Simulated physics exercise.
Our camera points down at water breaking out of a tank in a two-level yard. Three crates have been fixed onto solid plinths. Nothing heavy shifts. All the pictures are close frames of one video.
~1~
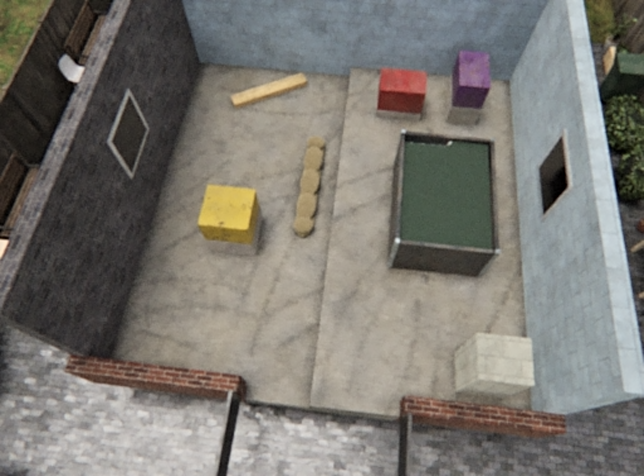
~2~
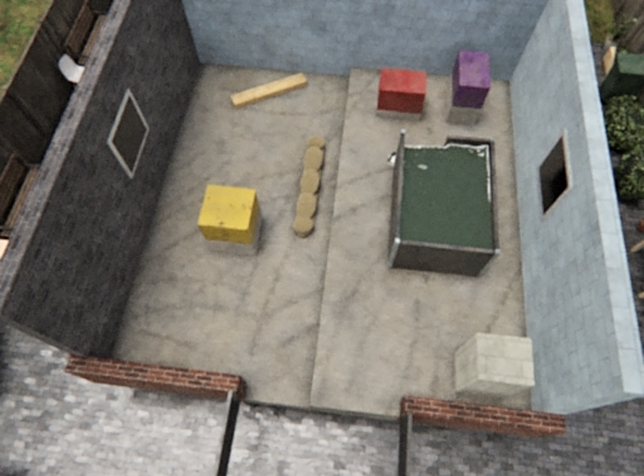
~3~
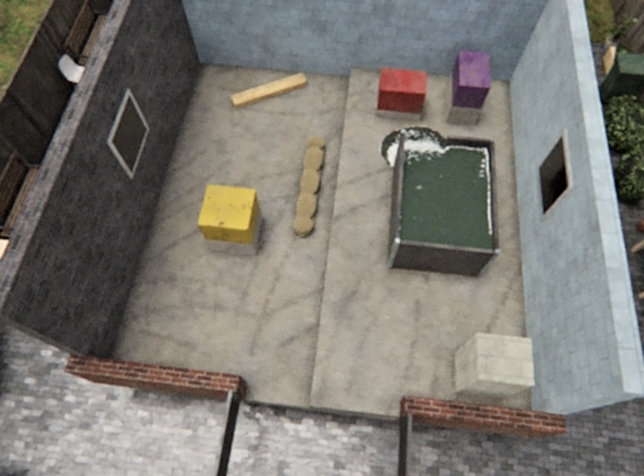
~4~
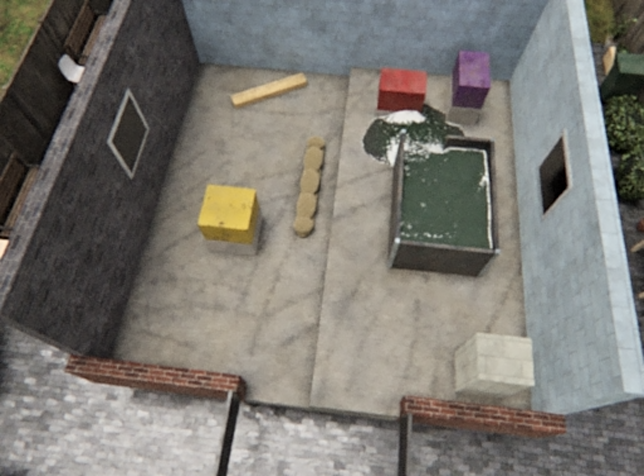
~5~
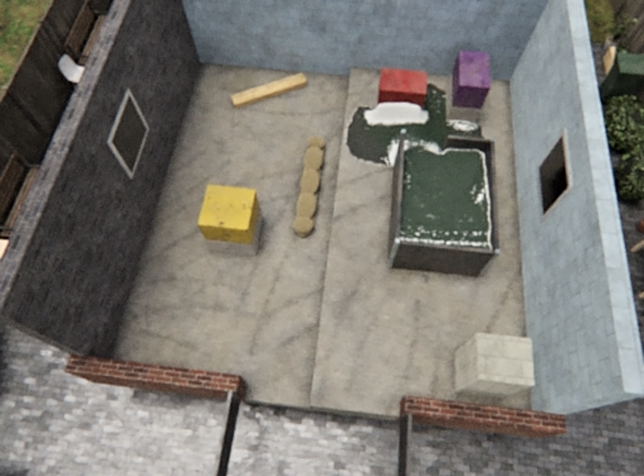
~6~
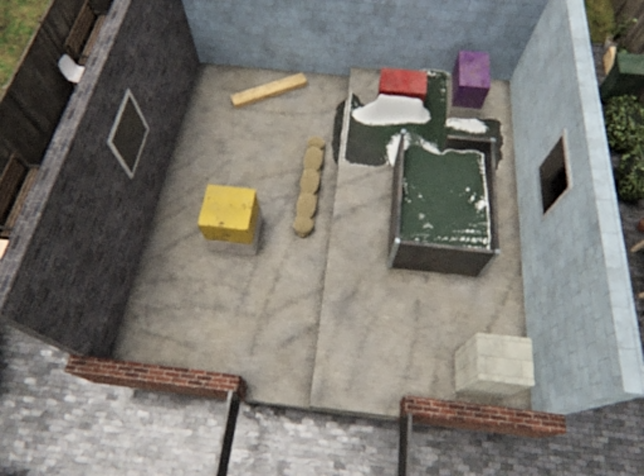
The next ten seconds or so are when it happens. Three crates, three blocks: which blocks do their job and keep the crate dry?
In order: The purple crate ends up clear of the water. The yellow crate ends up clear of the water. The red crate ends up with water on it.
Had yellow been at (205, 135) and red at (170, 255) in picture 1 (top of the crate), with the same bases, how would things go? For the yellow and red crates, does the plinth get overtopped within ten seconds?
Note: Yellow crate stays out of reach; red crate stays out of reach.
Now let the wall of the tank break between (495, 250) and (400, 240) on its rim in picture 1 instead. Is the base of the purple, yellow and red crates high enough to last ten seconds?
Then the purple crate is untouched, the yellow crate is untouched and the red crate is untouched.
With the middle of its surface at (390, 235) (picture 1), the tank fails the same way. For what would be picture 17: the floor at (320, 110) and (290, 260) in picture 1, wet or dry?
The first spot is wetted, while the second is not reached.
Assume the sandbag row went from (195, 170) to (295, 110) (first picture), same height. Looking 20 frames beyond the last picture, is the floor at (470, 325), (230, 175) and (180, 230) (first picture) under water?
First spot spared, second inundated, third inundated.
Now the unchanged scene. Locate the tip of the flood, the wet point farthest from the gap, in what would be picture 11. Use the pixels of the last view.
Around (284, 73).
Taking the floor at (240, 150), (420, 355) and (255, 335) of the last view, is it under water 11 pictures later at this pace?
Status per point, in sequence: Waterlogged, then unwetted, then unwetted.
A moment on, water covers 20 % of the floor; the purple crate water round its plinth, the yellow crate not reached, the red crate water round its plinth.
Next, water covers 35 % of the floor; the purple crate water round its plinth, the yellow crate not reached, the red crate water round its plinth.
Then, water covers 50 % of the floor; the purple crate water round its plinth, the yellow crate water round its plinth, the red crate water round its plinth.
Later, water covers 75 % of the floor; the purple crate water round its plinth, the yellow crate water round its plinth, the red crate water round its plinth.
In the end, water covers 90 % of the floor; the purple crate stayed above the water, the yellow crate stayed above the water, the red crate was topped.
